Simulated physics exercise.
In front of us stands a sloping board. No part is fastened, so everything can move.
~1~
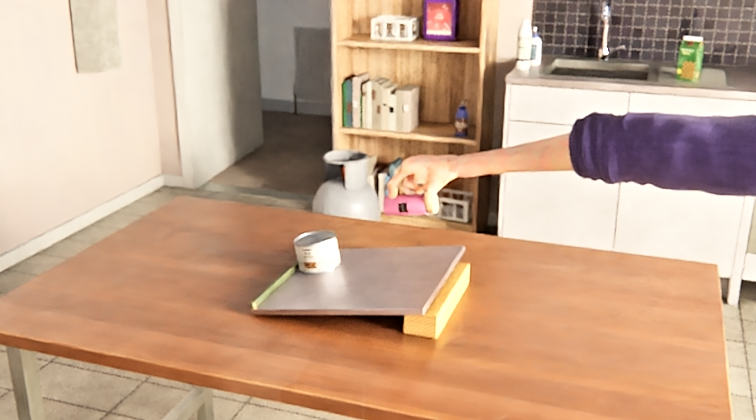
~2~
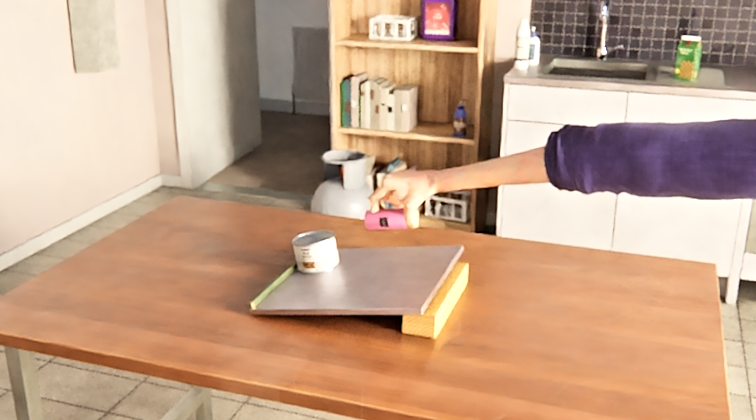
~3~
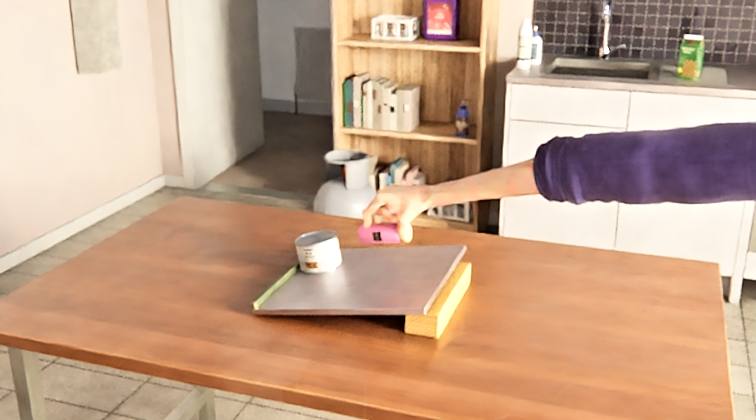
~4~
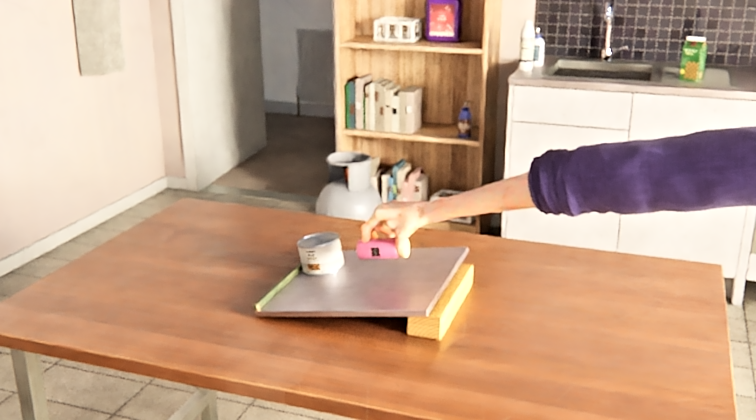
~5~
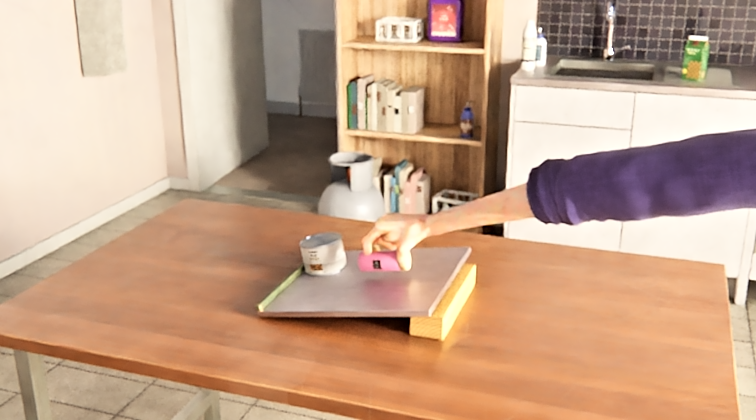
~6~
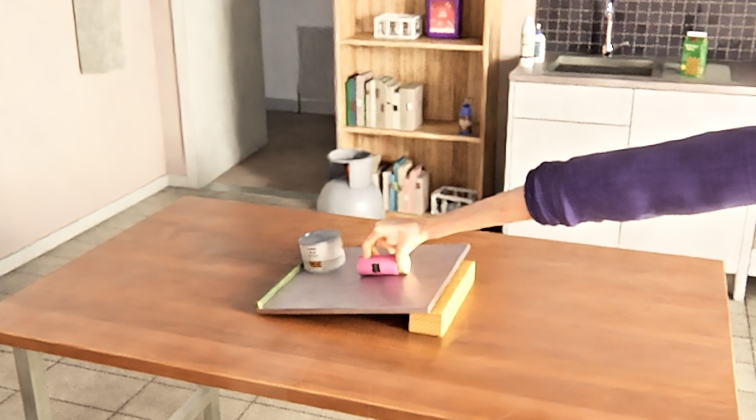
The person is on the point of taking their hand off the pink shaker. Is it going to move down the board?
It stays fixed.
Then, 0.30 s after the last picture, nothing has stirred.
Then, 0.70 s after the last picture, pink shaker resting near (384, 265).
At rest, both in place. Seen from the same camera at the end, pink shaker near (384, 265). The pink shaker keeps its place.
